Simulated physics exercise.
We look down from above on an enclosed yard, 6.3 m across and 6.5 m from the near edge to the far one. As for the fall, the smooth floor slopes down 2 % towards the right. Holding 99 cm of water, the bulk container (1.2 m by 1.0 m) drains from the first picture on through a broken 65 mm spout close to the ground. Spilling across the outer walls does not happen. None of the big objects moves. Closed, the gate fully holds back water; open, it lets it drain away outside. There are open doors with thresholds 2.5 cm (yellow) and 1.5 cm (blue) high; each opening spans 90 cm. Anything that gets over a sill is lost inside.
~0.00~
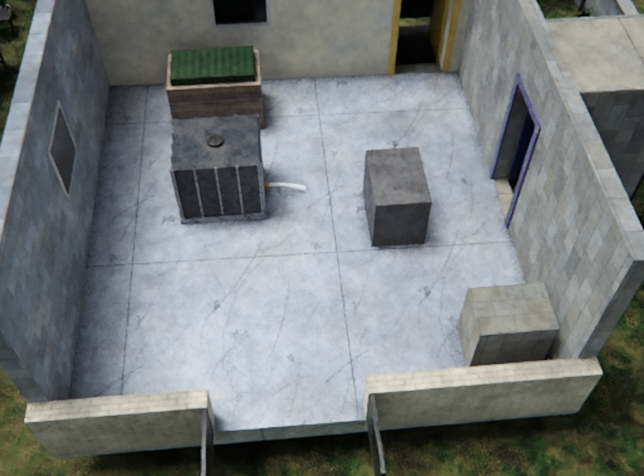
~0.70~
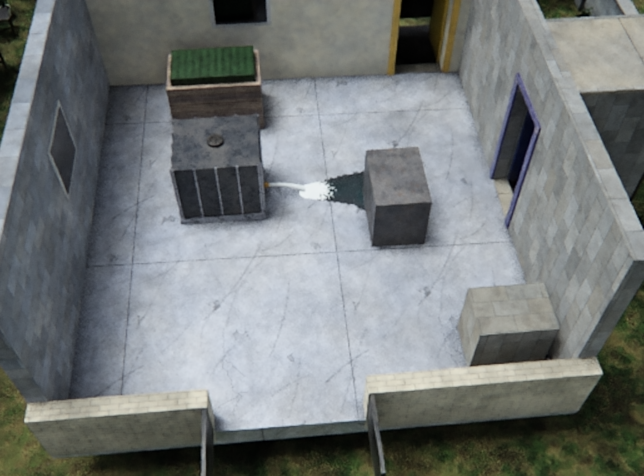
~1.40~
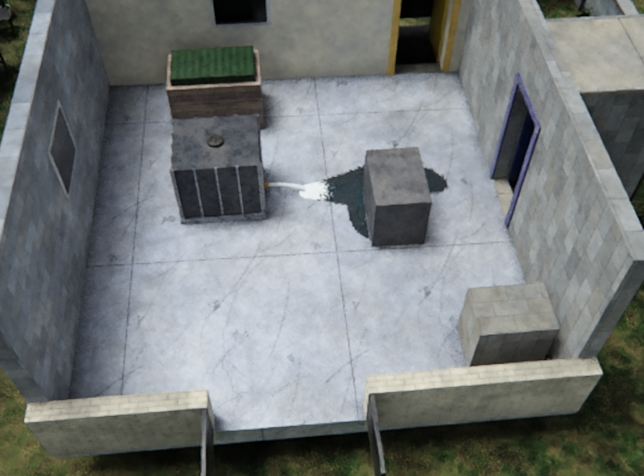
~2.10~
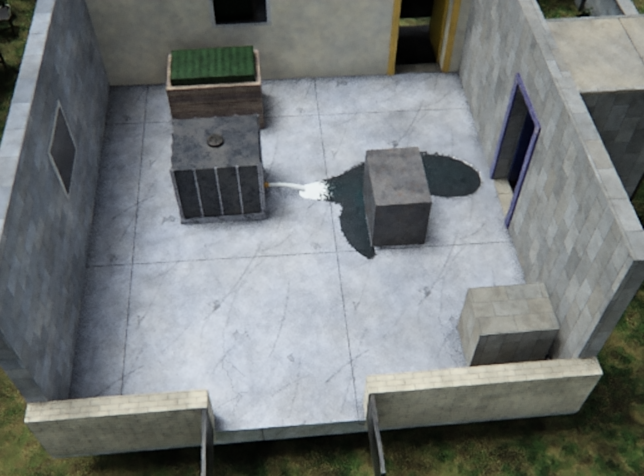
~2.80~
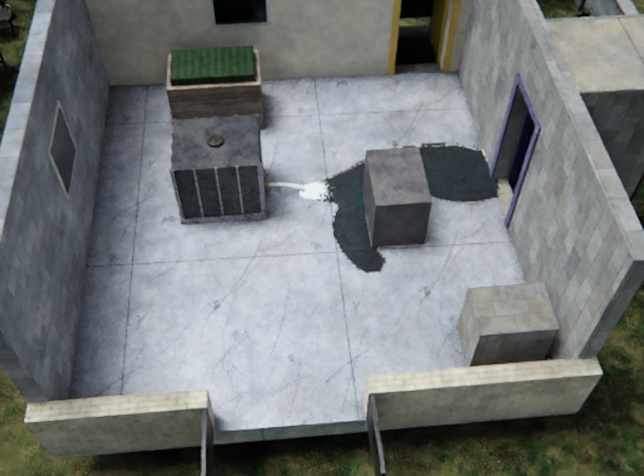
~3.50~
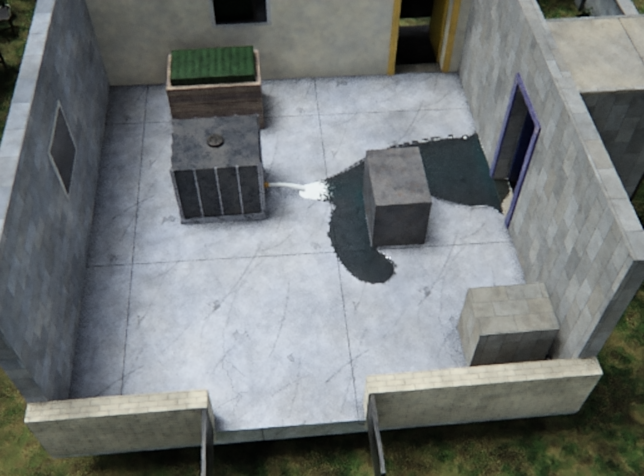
In a walled yard seen from above, water spurted from a dark container onto the pale floor, spread around both sides of a gray block, and reached the purple-framed doorway on the right.
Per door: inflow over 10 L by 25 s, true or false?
Yellow door: False; blue door: True.
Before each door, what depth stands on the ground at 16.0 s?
Depths in cm: Yellow 2.0, blue 2.5.
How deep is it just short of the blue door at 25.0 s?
3.5 cm.
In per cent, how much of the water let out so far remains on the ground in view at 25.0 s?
Roughly 88 per cent.
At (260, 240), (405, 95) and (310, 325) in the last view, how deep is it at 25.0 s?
I'd estimate 0.0, 2.0 and 0.0 centimetres.
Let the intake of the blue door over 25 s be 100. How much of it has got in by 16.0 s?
Around 35 per cent of it is in by then.
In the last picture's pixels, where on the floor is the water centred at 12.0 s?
Centre of water: Approx. (444, 184).
After 5.0 s water covers 10 % of the floor and is deepest (5 cm) near (361, 200); yellow door not reached, blue door 2 cm at the sill, 1 L in.
After 8.0 s water covers 15 % of the floor and is deepest (5 cm) near (361, 200); yellow door not reached, blue door 2.2 cm at the sill, 3 L in.
After 12.0 s water covers 25 % of the floor and is deepest (5 cm) near (361, 200); yellow door 1.8 cm at the sill, 0 L in, blue door 2.3 cm at the sill, 7 L in.
After 16.0 s water covers 25 % of the floor and is deepest (5 cm) near (361, 200); yellow door 2.1 cm at the sill, 0 L in, blue door 2.4 cm at the sill, 11 L in.
After 25.0 s water covers 30 % of the floor and is deepest (5 cm) near (487, 168); yellow door 2.6 cm at the sill, 0 L in, blue door 3.3 cm at the sill, 30 L in.
